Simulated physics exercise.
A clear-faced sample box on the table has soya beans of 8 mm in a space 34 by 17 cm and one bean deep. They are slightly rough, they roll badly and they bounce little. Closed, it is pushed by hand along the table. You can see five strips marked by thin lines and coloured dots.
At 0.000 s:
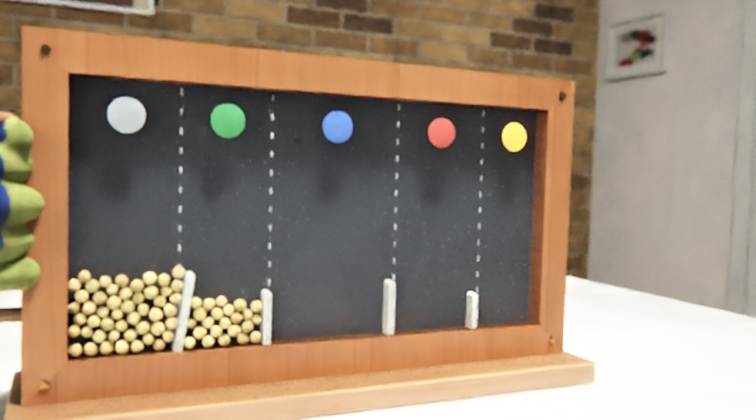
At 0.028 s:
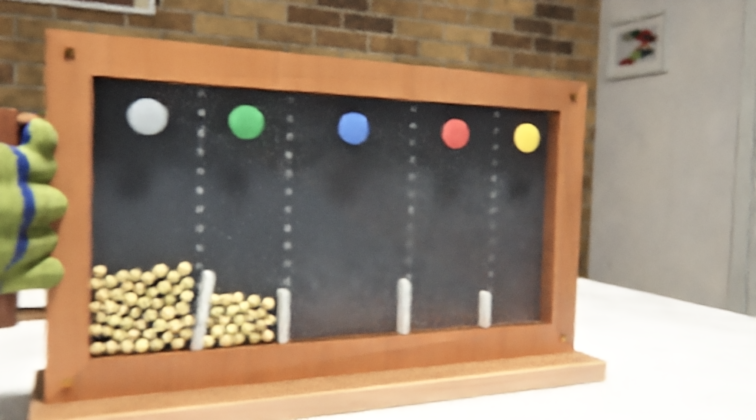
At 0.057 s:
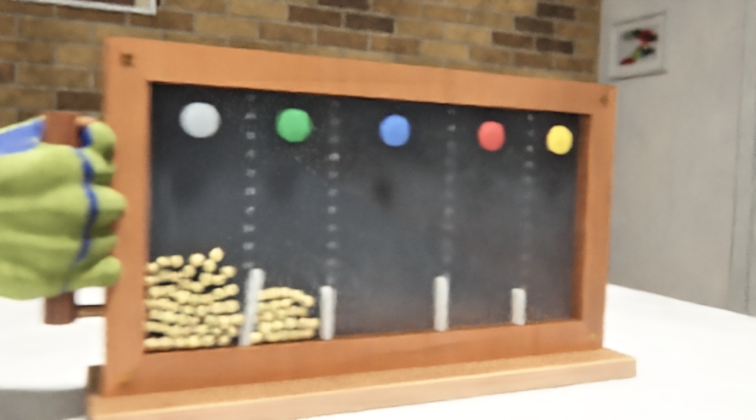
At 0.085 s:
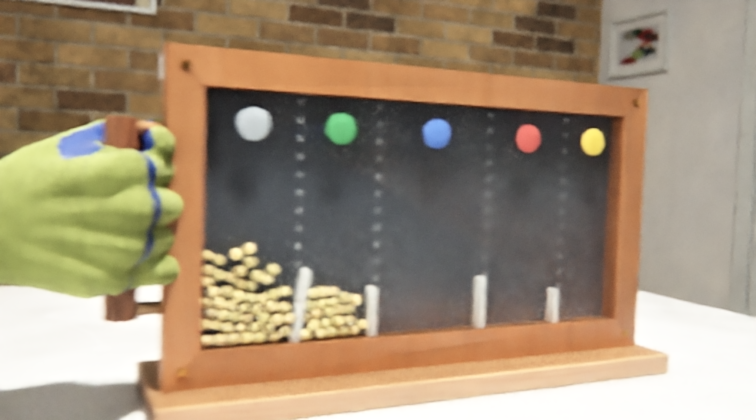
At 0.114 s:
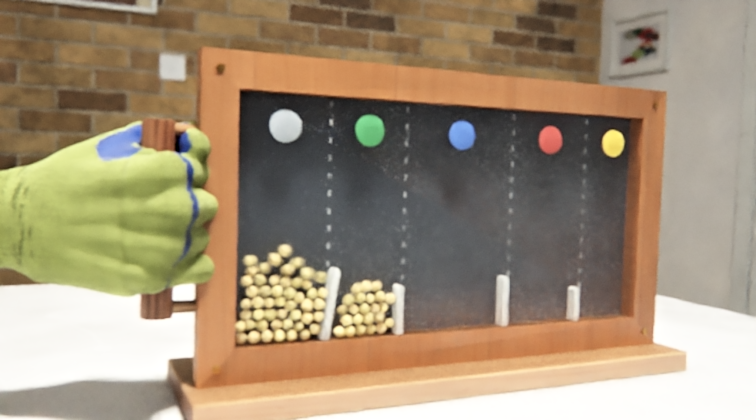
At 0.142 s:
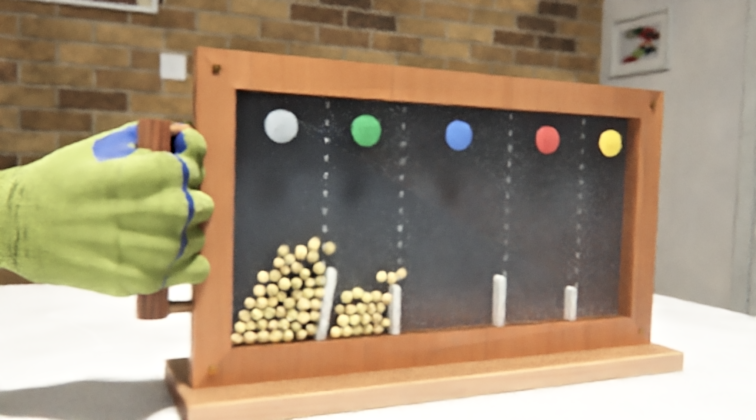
A wooden-framed box with a dark back, five coloured dots and small pale beads in its two left sections slides right across a white table, a green-gloved hand at its left handle. The beads' flat top grows uneven, then the box barely moves while the beads heap rightward against the dividers.
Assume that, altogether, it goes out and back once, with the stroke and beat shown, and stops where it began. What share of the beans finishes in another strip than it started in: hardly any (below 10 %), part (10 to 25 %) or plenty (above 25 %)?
Fraction changing strip: Medium.
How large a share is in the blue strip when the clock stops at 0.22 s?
It comes to close to 10 percent.
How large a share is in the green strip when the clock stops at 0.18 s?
I'd guess near 40 in a hundred.
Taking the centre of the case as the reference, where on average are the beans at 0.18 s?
Left by about 10 cm and below by about 6 cm.
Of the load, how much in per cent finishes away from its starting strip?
I'd guess roughly 15 percent, give or take.
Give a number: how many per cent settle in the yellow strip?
Roughly 0 percent of the load.
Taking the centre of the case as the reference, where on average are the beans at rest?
Offset approx. 10 cm left, 7 cm below.
After 0.18 s, it is 6 cm to the right; blue 5 %, green 40 %, grey 55 %; 15 % have changed strip.
After 0.22 s, it is 1 cm to the right; blue 10 %, green 35 %, grey 55 %; 20 % have changed strip.
After 0.25 s, it is at its start; red 5 %, blue 10 %, green 30 %, grey 55 %; 15 % have changed strip.
All still by 1.0 s, it is at its start; red 5 %, blue 10 %, green 30 %, yellow 0 %, grey 55 %; 15 % have changed strip.
